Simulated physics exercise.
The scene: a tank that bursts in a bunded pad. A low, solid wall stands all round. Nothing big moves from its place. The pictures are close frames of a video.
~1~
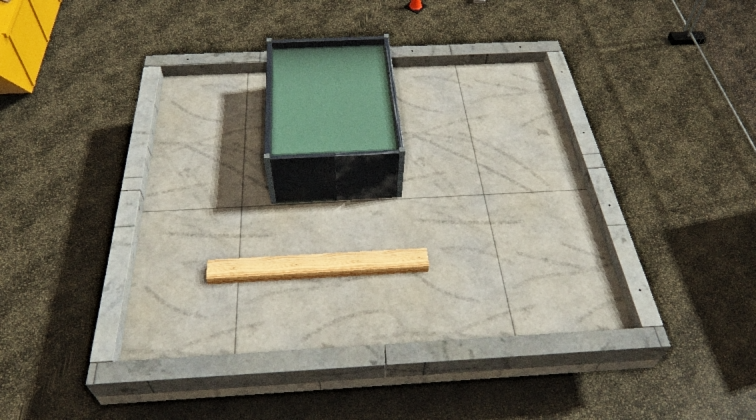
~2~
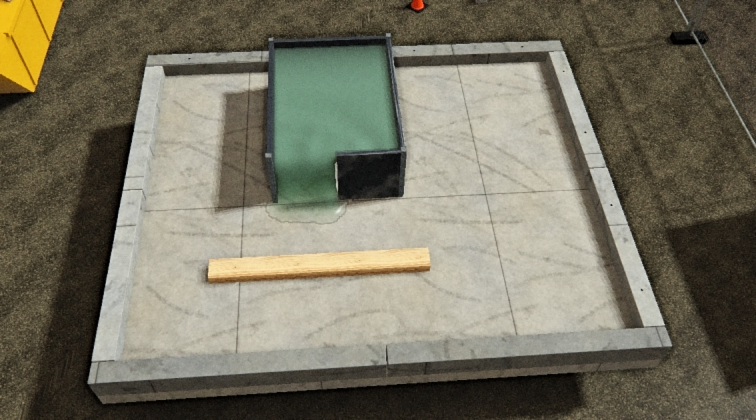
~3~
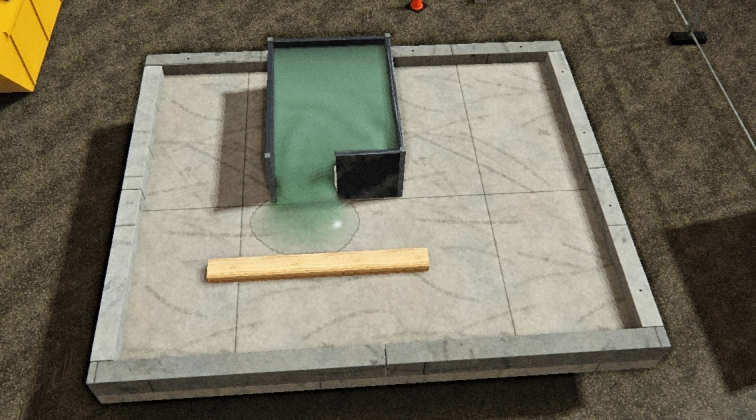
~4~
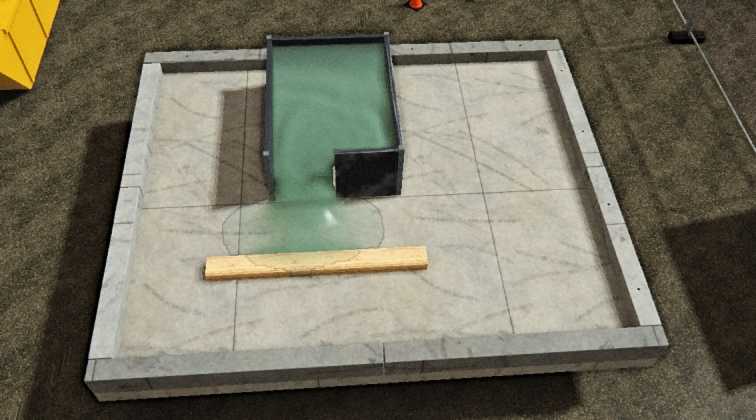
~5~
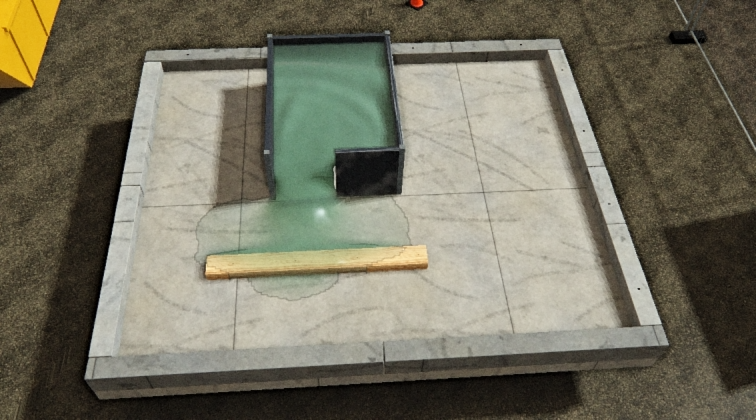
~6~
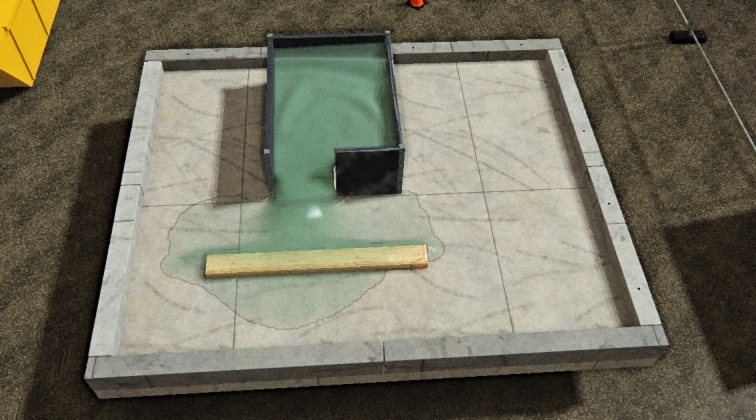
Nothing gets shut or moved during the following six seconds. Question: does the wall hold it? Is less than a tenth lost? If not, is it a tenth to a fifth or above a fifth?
Yes.
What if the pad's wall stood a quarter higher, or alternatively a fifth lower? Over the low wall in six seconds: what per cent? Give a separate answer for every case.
The first case gives 2%, the second gives 10%.
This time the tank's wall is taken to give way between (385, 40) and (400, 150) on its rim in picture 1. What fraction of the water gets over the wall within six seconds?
Close to 24 percent, I'd say.
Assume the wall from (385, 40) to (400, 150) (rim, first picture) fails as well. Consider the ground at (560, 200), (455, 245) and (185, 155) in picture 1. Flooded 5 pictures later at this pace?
Taking them as listed, I'd say drenched, drenched and unwetted.
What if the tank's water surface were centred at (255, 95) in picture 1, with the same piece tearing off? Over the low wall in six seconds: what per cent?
About 14 per cent.
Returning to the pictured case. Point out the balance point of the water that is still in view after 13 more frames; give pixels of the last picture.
My guess is about (324, 201).
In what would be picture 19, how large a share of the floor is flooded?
Estimated share: Around 60 %.
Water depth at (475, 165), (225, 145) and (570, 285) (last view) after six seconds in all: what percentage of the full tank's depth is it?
4, 4 and 14 per cent, roughly.
A moment on, water covers 25 % of the floor; the low wall has let 0 % over.
Next, water covers 35 % of the floor; the low wall has let 0 % over.
Then, water covers 50 % of the floor; the low wall has let 3 % over.
Later, water covers 65 % of the floor; the low wall has let 4 % over.
In the end, water covers 75 % of the floor; the low wall has let 4 % over.
